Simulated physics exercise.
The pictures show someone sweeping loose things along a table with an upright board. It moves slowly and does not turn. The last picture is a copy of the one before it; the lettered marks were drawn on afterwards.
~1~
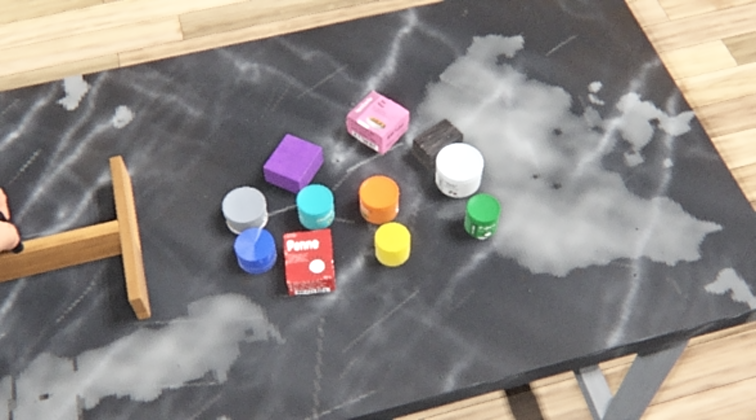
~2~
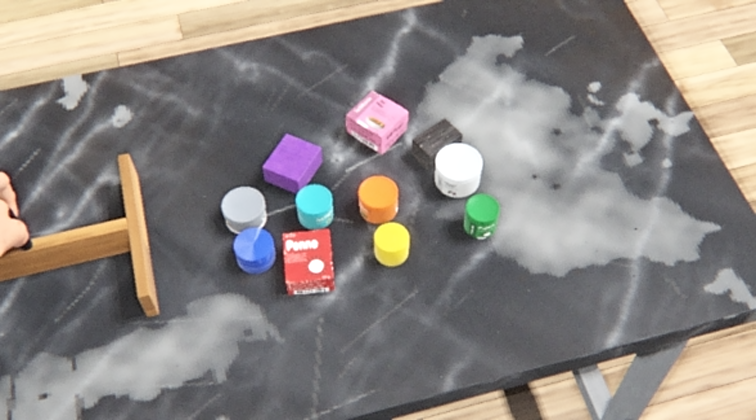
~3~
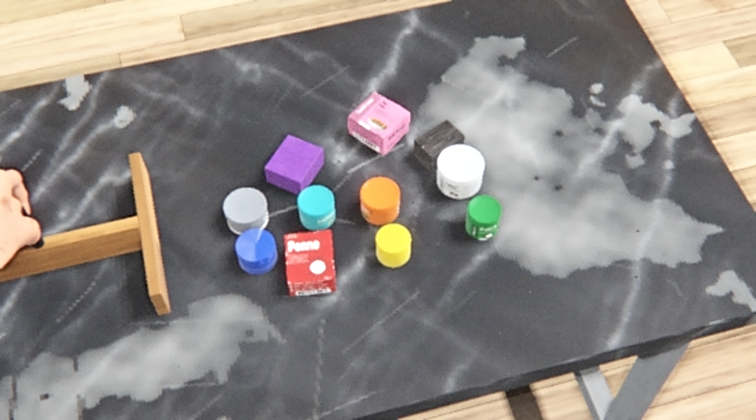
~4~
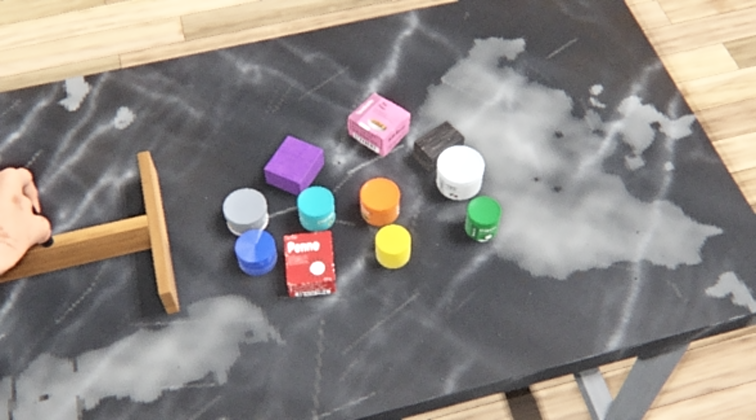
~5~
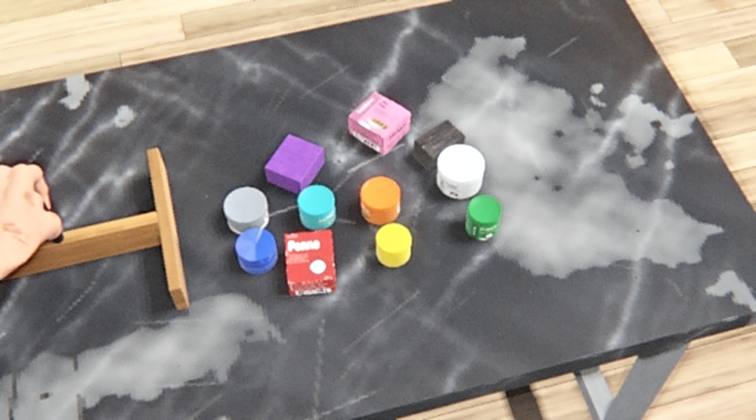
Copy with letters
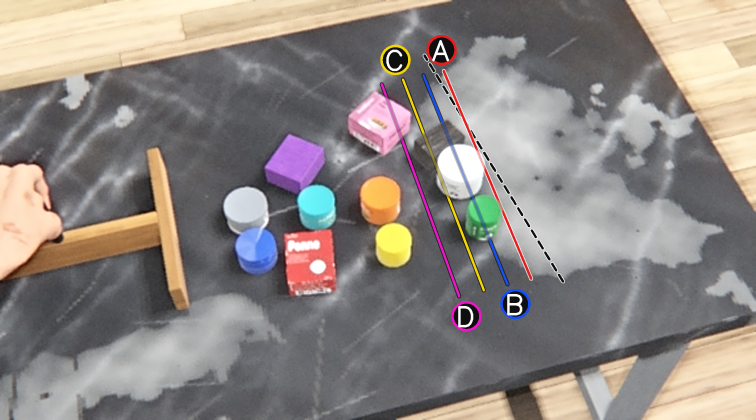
The clip shows a hand slowly pushing an upright wooden board a short way rightward along a dark marbled table, toward a group of colourful tubs, packets and blocks, which stay still and untouched while a gap remains.
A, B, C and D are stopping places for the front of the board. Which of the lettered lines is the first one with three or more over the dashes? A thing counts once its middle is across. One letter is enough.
As far as mark C.
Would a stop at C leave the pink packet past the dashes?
By then, yes.
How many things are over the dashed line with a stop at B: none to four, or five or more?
It has five or more across.
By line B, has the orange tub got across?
By then, yes.
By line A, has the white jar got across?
Yes.
On the marked copy, A at (484, 166); B at (462, 171); C at (440, 176); D at (417, 182); the dashed line at (488, 159).
With C. Early on, board (264, 192); white jar (460, 172); green jar (483, 218); none across.
Further on, board (362, 170); white jar (485, 165); green jar (483, 218); none across.
At the end, board (437, 154); white jar (524, 154); black block (495, 135); four across.
As for the rest, A gets nine across, but is farther than needed; B gets six across, but is farther than needed; D gets only one across.
